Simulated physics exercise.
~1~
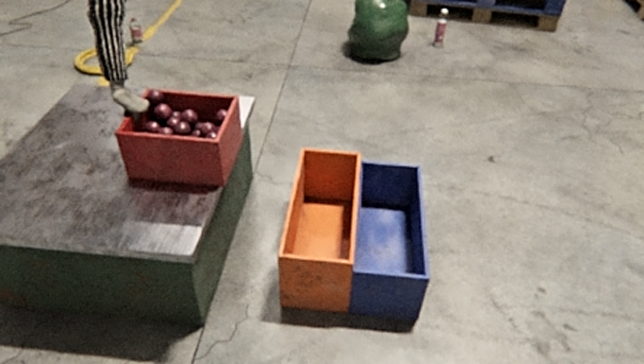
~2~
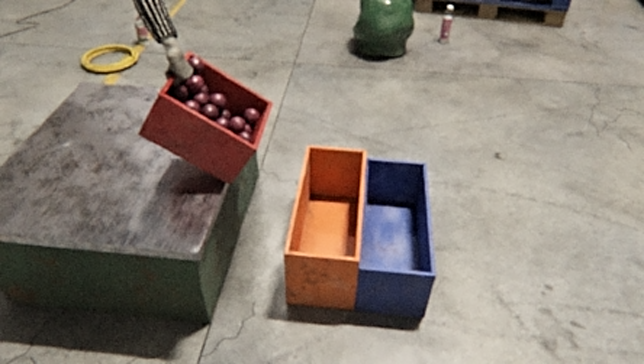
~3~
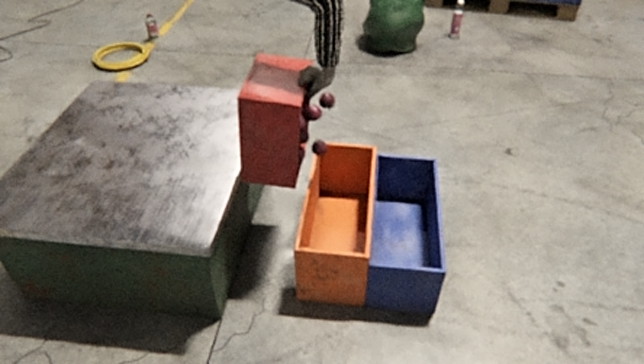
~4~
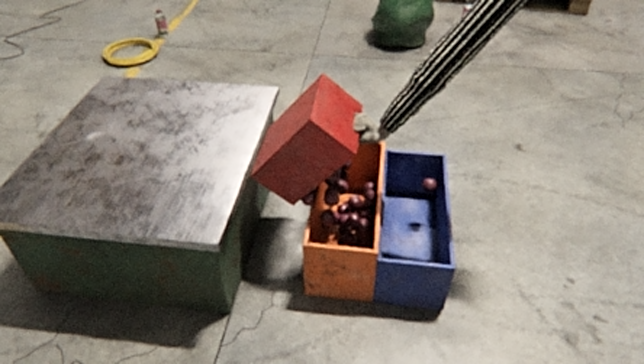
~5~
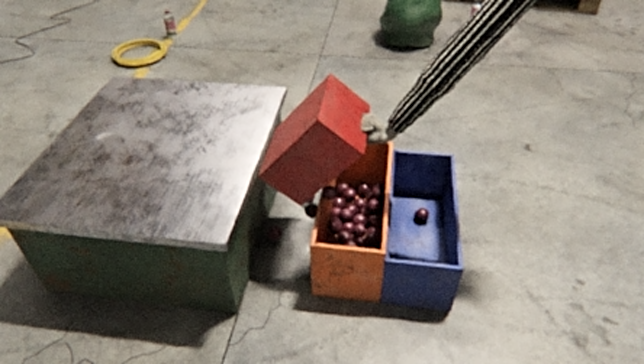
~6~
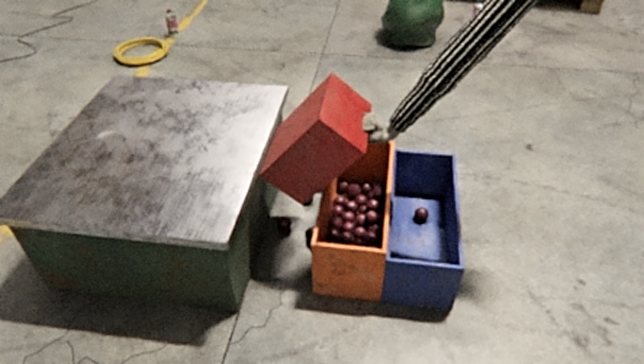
On a concrete floor, a gripper tips a red crate, spilling onions mostly into an orange box.
